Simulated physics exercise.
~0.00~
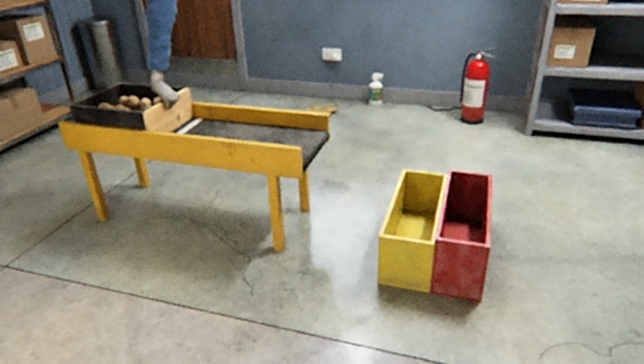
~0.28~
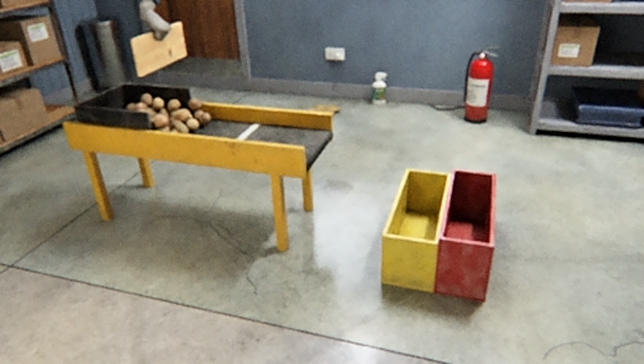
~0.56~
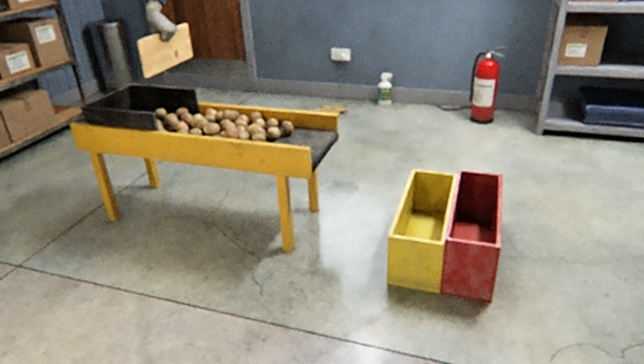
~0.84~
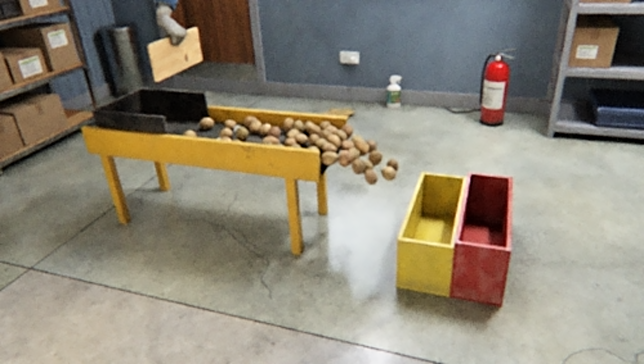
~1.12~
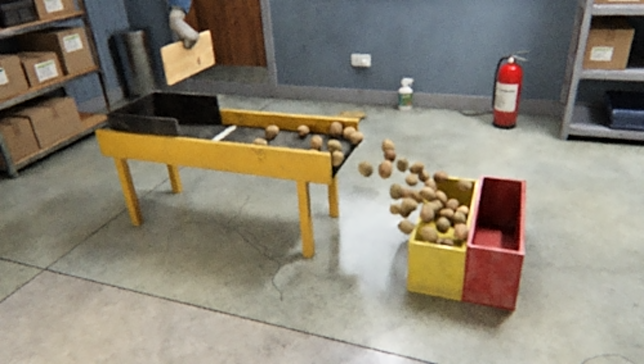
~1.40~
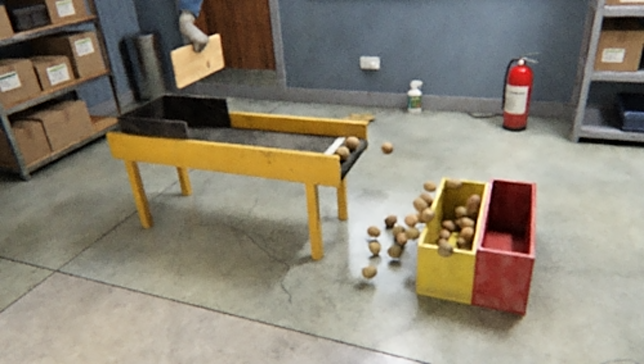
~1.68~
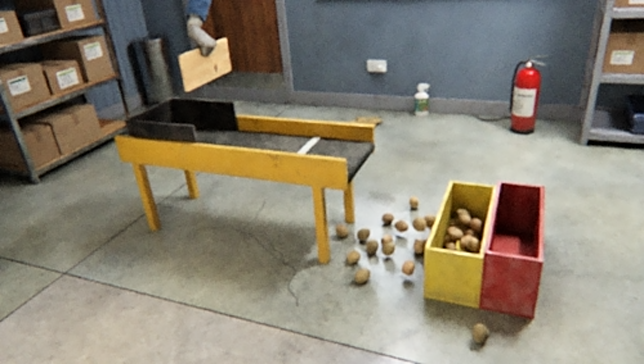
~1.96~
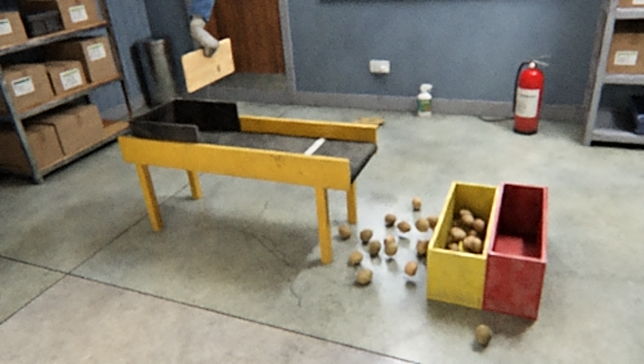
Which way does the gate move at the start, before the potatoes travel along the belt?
The gate moves up, clearing the way for the potatoes.
In a workshop, a gate lifts and potatoes ride a belt into a yellow tote and onto the floor.
